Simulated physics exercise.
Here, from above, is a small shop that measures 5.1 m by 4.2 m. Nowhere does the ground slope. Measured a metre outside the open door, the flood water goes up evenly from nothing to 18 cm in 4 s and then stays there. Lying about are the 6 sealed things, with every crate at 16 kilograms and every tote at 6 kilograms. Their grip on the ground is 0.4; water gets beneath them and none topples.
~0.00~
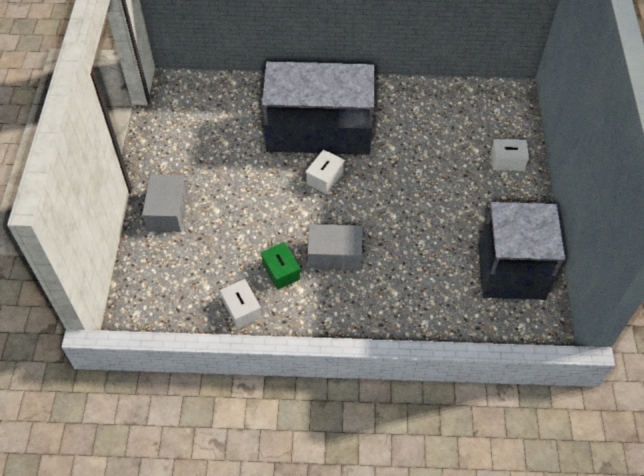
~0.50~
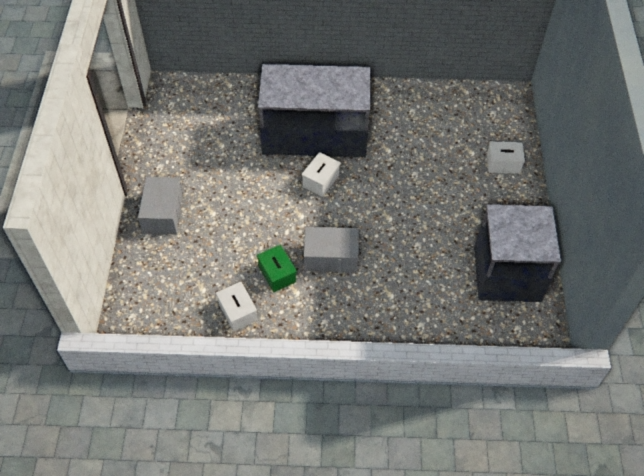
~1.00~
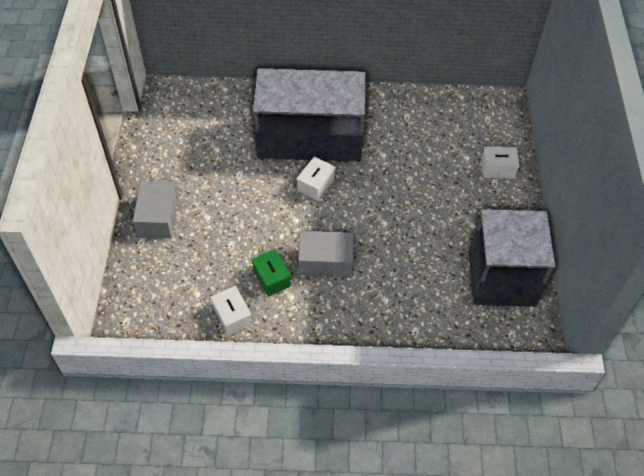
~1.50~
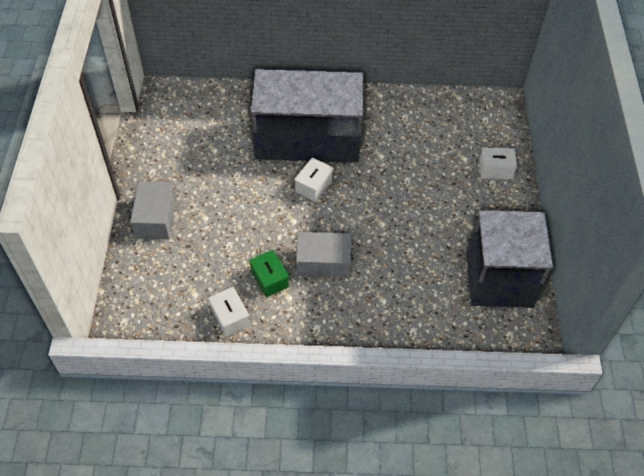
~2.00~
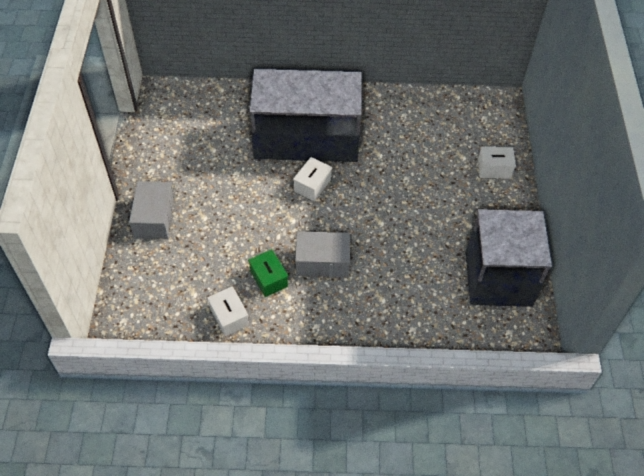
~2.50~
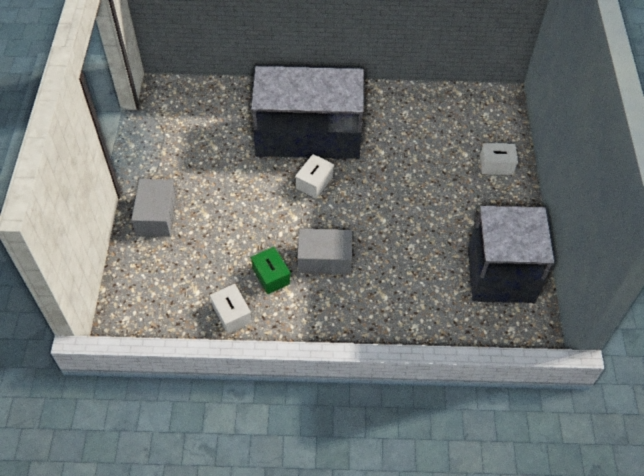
Water spread over the paving around a small walled shop, then crept in at the back left corner, while the green tote, the pale boxes and the dark counters stayed put.
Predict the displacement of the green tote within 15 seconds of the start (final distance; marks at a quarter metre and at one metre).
Looks like the green tote edges a little.
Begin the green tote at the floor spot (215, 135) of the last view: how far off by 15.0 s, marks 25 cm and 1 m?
Here it heads a good way off.
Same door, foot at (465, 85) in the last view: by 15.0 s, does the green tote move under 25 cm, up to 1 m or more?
Under that change the green tote is pushed well away.
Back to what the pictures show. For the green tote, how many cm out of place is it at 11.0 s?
Around 10 cm from the start by that time.
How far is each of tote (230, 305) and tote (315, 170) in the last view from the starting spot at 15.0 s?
First 80 cm, then 250 cm.
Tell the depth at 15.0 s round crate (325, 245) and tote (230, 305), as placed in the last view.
Close to 12 and 6 centimetres.
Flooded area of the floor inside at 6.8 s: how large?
Wet area: Approx. 14 m2.
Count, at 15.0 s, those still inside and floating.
At that time the total is 5.
After 3.5 s the green tote is near (270, 265), 0.0 m from its start, aground; 0 afloat.
After 6.8 s the green tote is near (269, 266), 0.0 m from its start, aground; 0 afloat.
After 11.0 s the green tote is near (261, 273), 0.1 m from its start, aground; 2 afloat.
After 15.0 s the green tote is near (290, 301), 0.5 m from its start, afloat; 5 afloat.
